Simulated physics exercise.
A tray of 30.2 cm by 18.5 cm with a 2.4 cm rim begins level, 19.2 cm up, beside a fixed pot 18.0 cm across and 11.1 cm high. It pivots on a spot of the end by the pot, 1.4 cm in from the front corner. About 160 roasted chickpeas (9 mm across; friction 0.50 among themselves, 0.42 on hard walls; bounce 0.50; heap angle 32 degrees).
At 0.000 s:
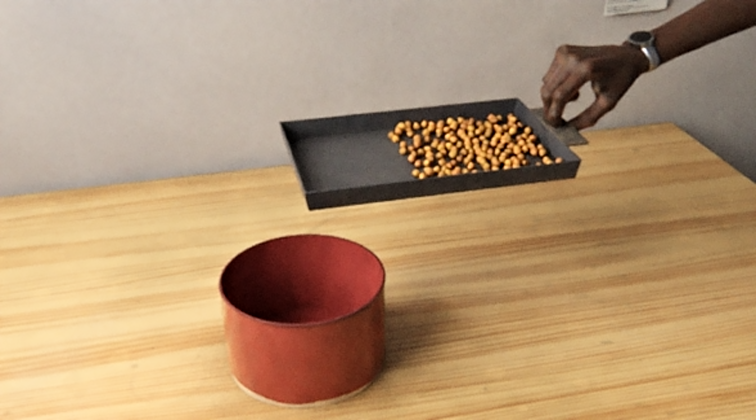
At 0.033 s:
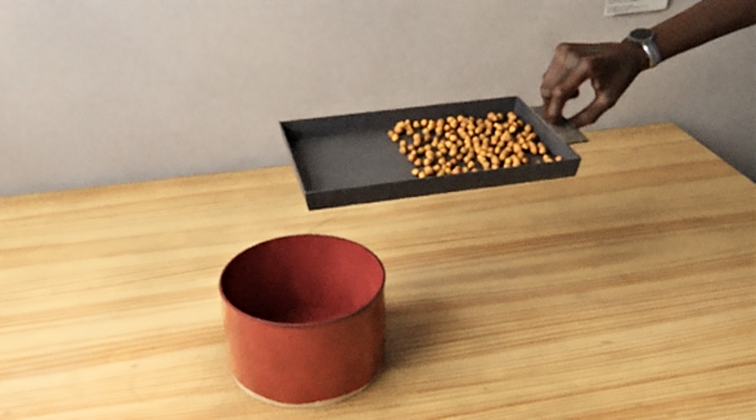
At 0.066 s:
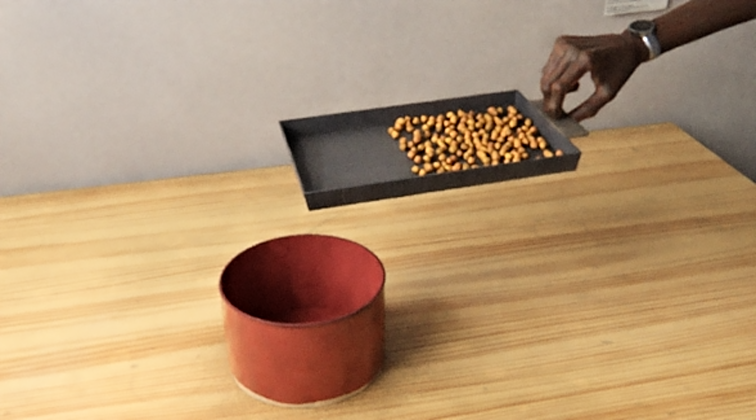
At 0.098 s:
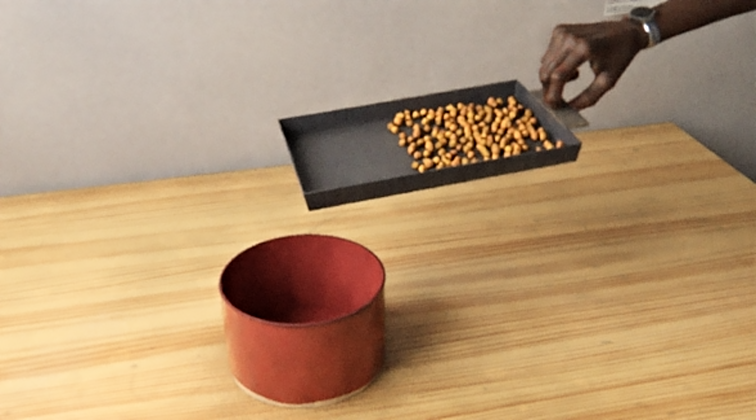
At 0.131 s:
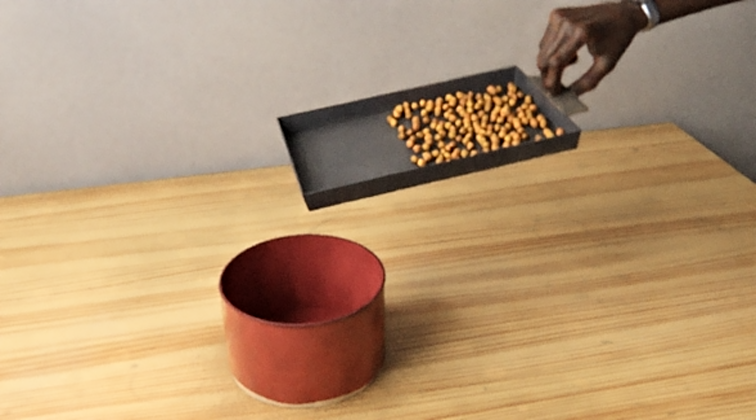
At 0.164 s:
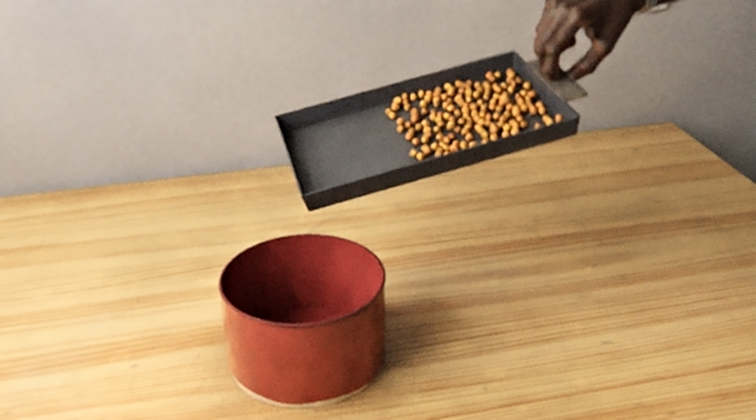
The clip opens on a dark, shallow tray held level by a hand at its right end, with small orange-brown pieces gathered in its right half, above a wooden table and a red pot. The hand then gradually raises that end, tilting the tray slightly down toward the left, while the pieces stay clustered.
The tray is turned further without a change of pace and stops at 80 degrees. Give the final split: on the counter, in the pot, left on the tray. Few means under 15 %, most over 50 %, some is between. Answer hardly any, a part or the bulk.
On the counter: A part; in the pot: A part; left on the tray: A part.
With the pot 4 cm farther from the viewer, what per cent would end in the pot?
In that case some 30 per cent.
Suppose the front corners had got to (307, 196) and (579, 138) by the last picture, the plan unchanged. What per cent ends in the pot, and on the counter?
Pot 65, counter 10.
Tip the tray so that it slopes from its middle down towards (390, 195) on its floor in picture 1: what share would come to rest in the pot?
About 75 per cent.
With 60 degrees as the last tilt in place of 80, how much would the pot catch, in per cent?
It would be near 30 per cent.
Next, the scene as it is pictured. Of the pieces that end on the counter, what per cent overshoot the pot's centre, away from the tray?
About 100 per cent.
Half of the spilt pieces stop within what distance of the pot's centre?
About 24 cm.
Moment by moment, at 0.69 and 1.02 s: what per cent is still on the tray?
About 100, 45.
Then, at 0.48 s, tilt 45 degrees; the tray holds 100 %, the pot 0 %.
After 0.69 s, tilt 67 degrees; the tray holds 100 %, the pot 0 %.
After 1.02 s, tilt 80 degrees; the tray holds 45 %, the pot 30 %.
In the end, at 1.8 s, counter 30 %, pot 30 %, tray 45 %.
